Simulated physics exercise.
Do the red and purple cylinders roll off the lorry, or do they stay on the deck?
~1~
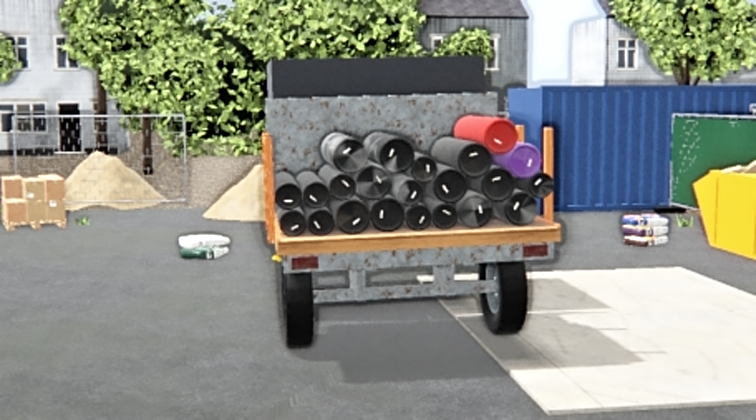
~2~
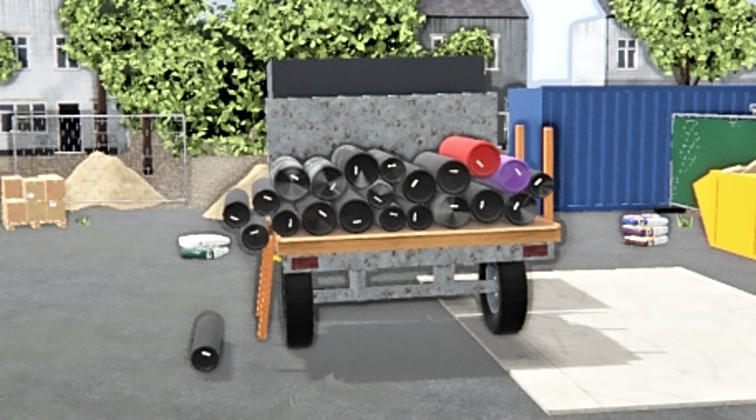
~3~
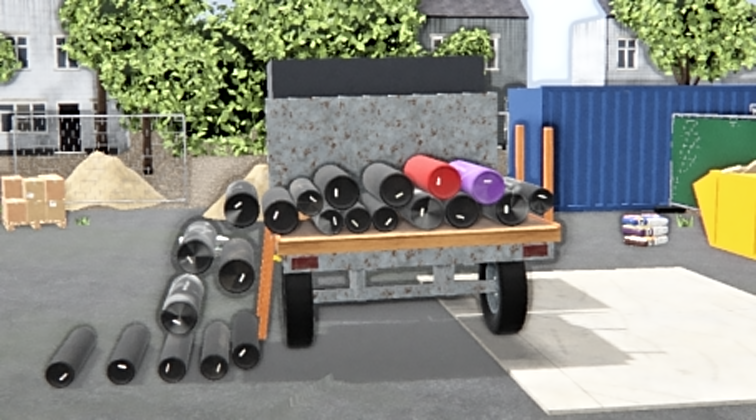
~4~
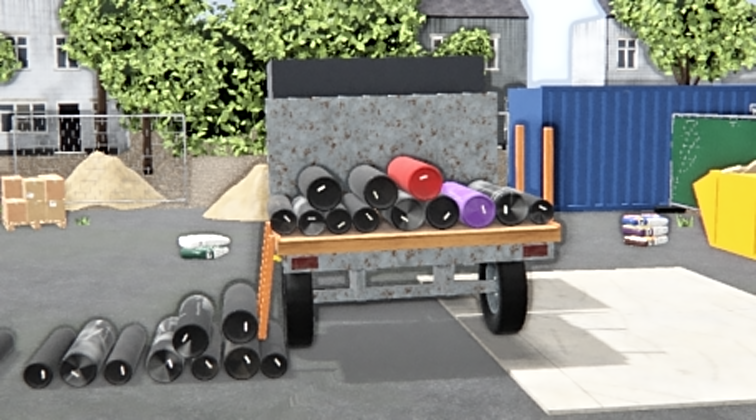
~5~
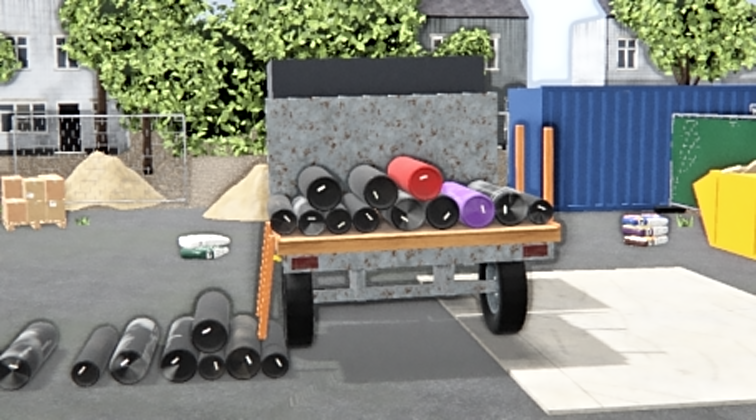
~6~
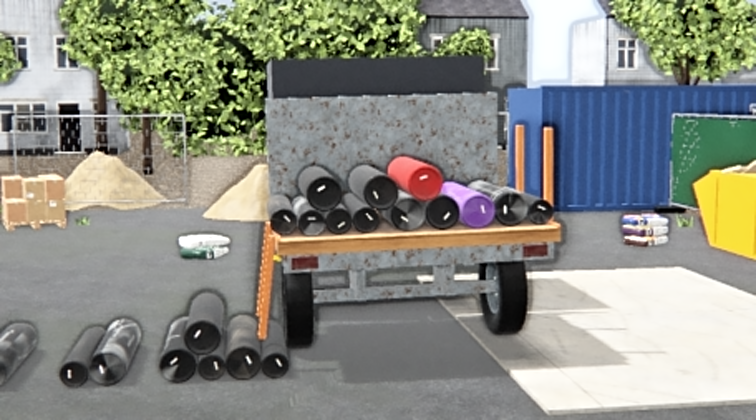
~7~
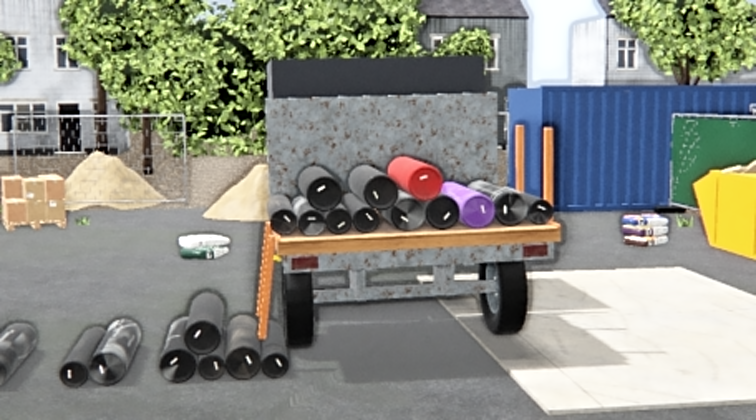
Both stay aboard. The red one ends resting on top of other cylinders, and the purple one lies on the deck.
Flatbed lorry dropping its left posts, black cylinders rolling off onto the ground while the red and purple ones stay aboard.
